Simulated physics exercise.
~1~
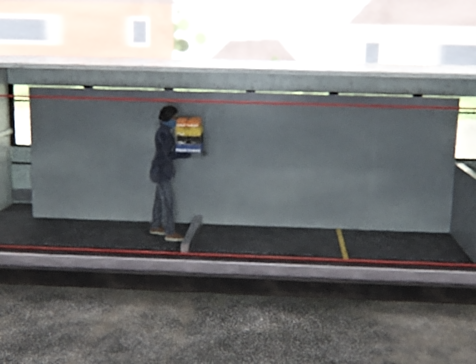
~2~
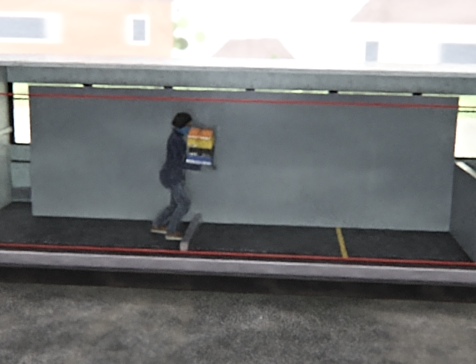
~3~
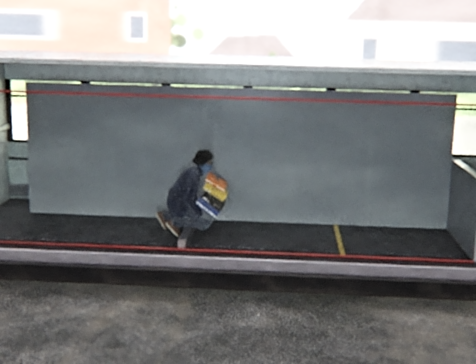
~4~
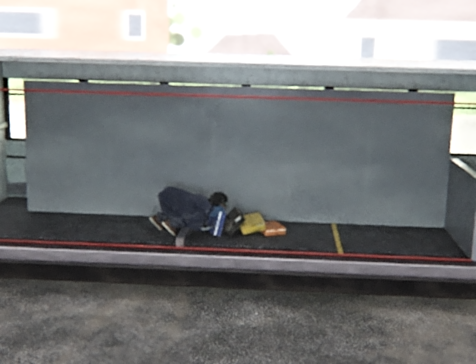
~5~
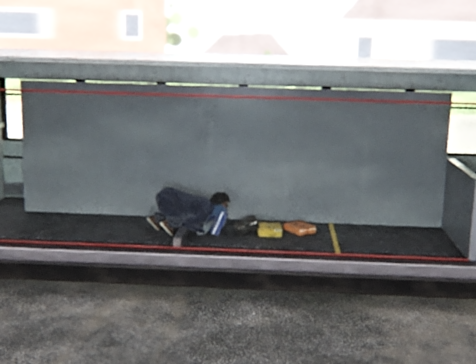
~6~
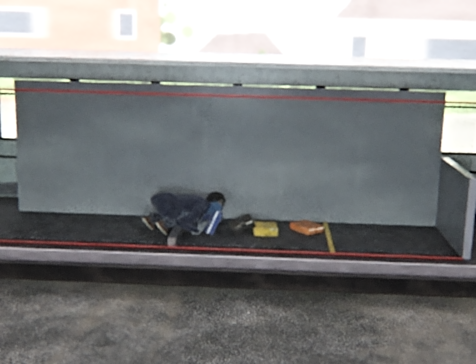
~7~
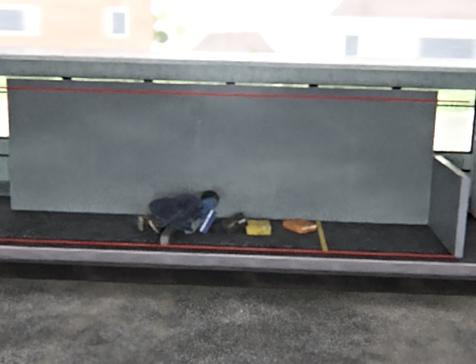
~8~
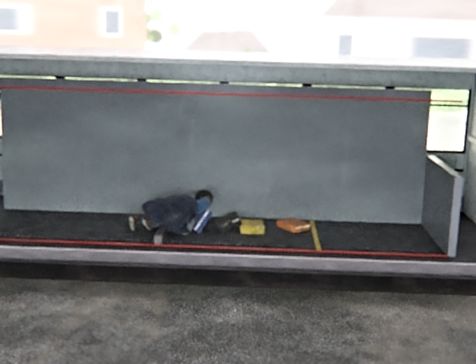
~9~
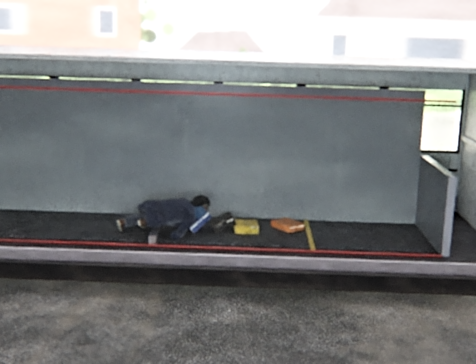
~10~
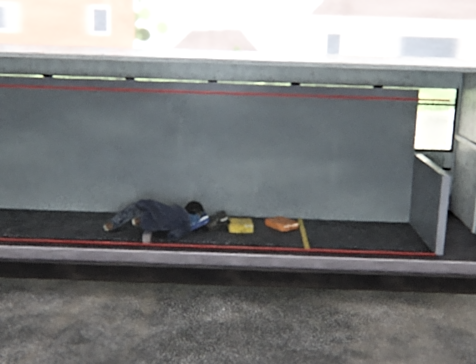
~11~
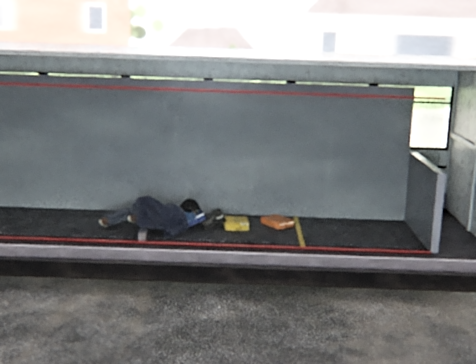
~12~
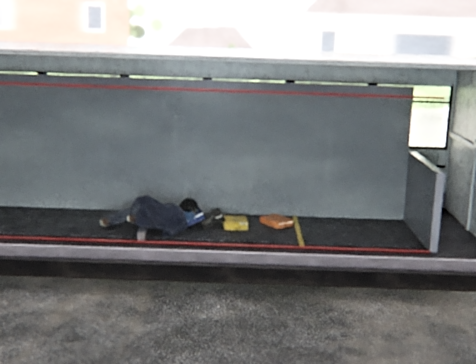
We see a person carrying a stack of colourful boxes beside a grey wall move right, sink down and collapse forward, spilling the boxes ahead; the orange one slides farthest but stops short of the yellow line, and the person ends lying motionless behind them.
